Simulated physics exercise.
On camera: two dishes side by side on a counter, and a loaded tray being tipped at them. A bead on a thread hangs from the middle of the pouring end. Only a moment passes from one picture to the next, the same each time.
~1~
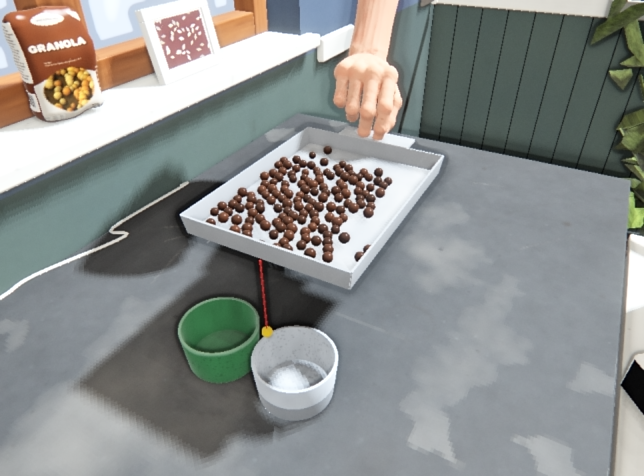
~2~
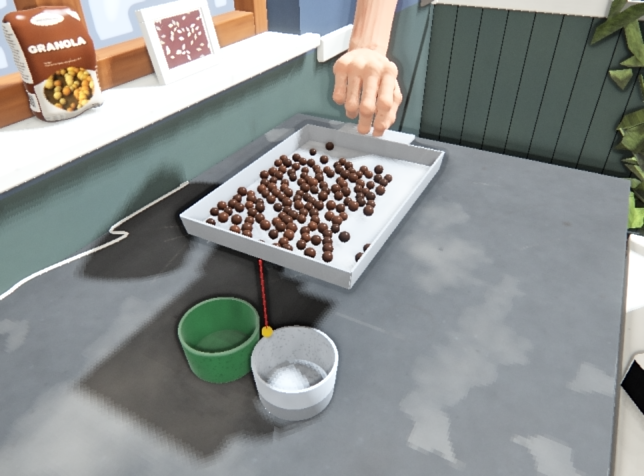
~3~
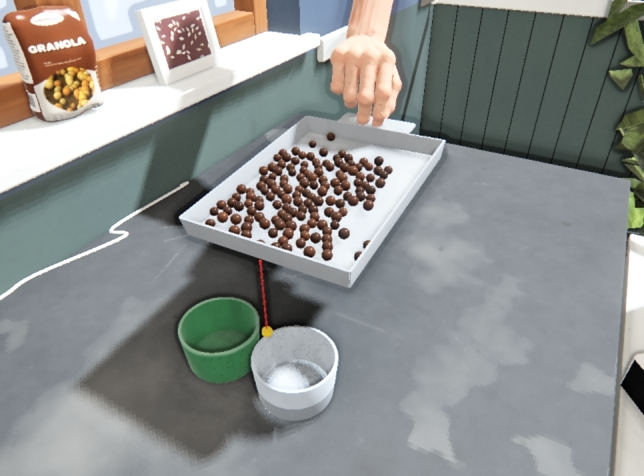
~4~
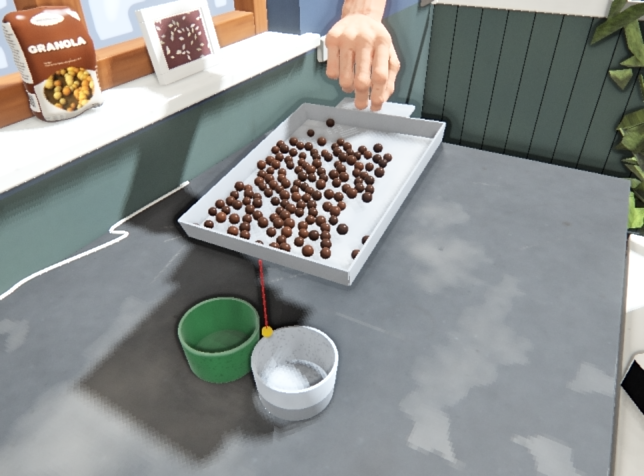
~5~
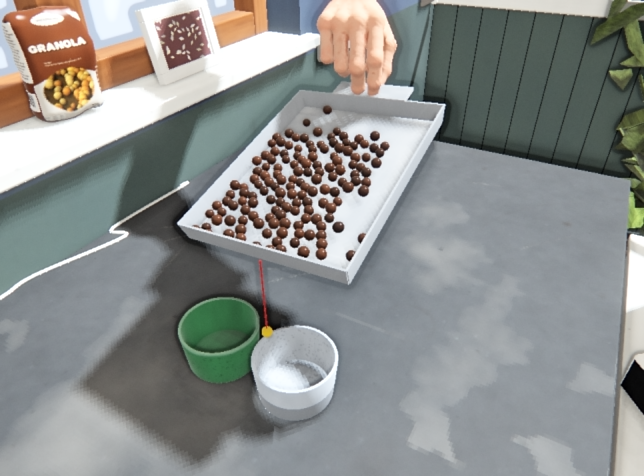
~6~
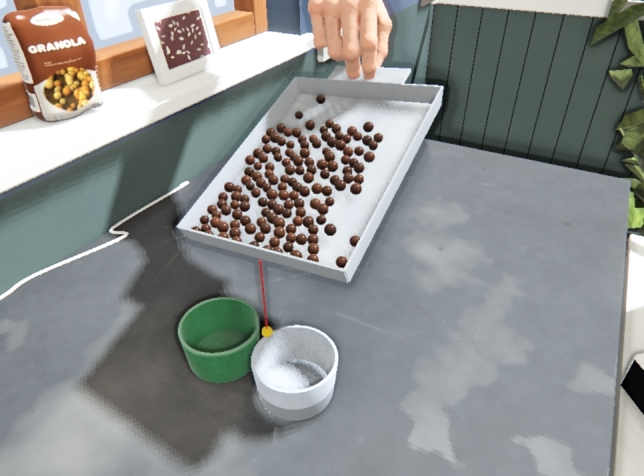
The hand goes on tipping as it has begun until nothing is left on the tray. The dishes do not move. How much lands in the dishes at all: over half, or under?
Caught overall: Less than half.
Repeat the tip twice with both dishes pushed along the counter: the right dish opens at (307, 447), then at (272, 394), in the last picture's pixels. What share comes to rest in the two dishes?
Near 20 % and 70 %.
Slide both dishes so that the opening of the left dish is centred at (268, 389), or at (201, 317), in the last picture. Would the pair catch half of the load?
At the first place the smaller part, at the second below a half.
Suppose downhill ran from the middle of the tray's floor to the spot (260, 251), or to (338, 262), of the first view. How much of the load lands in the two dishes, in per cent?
About 0 and 20 per cent.
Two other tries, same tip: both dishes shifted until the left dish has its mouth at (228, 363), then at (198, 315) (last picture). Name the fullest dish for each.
First the dish on the left, then left.
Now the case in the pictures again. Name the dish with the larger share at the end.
More ends in the dish on the left.
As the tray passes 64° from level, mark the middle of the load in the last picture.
Around (237, 202).
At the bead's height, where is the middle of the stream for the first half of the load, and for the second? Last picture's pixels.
At about (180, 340), then at (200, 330).
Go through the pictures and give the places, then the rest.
The first picture shows corners of the pouring end near (185, 214) and (350, 269), level; middle of the load near (307, 199), chocolate balls; left dish near (196, 364); right dish near (273, 401); bead on its thread near (267, 332).
The second picture shows corners of the pouring end near (184, 215) and (350, 269), level; middle of the load near (307, 197).
The third picture shows corners of the pouring end near (184, 216) and (349, 268), tipped barely, lowest at the left corner; middle of the load near (306, 193).
The fourth picture shows corners of the pouring end near (183, 219) and (347, 268), tipped a little, lowest at the left corner; middle of the load near (305, 187).
The fifth picture shows corners of the pouring end near (182, 222) and (345, 267), tipped clearly, lowest at the left corner; middle of the load near (300, 183), a little on the move.
The sixth picture shows corners of the pouring end near (181, 225) and (343, 267), tipped clearly, lowest at the left corner; middle of the load near (292, 182), all but a few on the move; left dish near (196, 364); right dish near (273, 401).
Shortly afterwards, tray tipped steeply; all but a few on the tray; only a few in the air.
Next, tray tipped past a quarter turn; near a quarter on the tray; a little in the left dish; near half outside both; near a quarter in the air.
Some moments later, tray tipped past a quarter turn; near a quarter in the left dish; near two thirds outside both.
In the end, tray tipped past a quarter turn; none at all in the right dish; near a quarter in the left dish; near two thirds outside both.
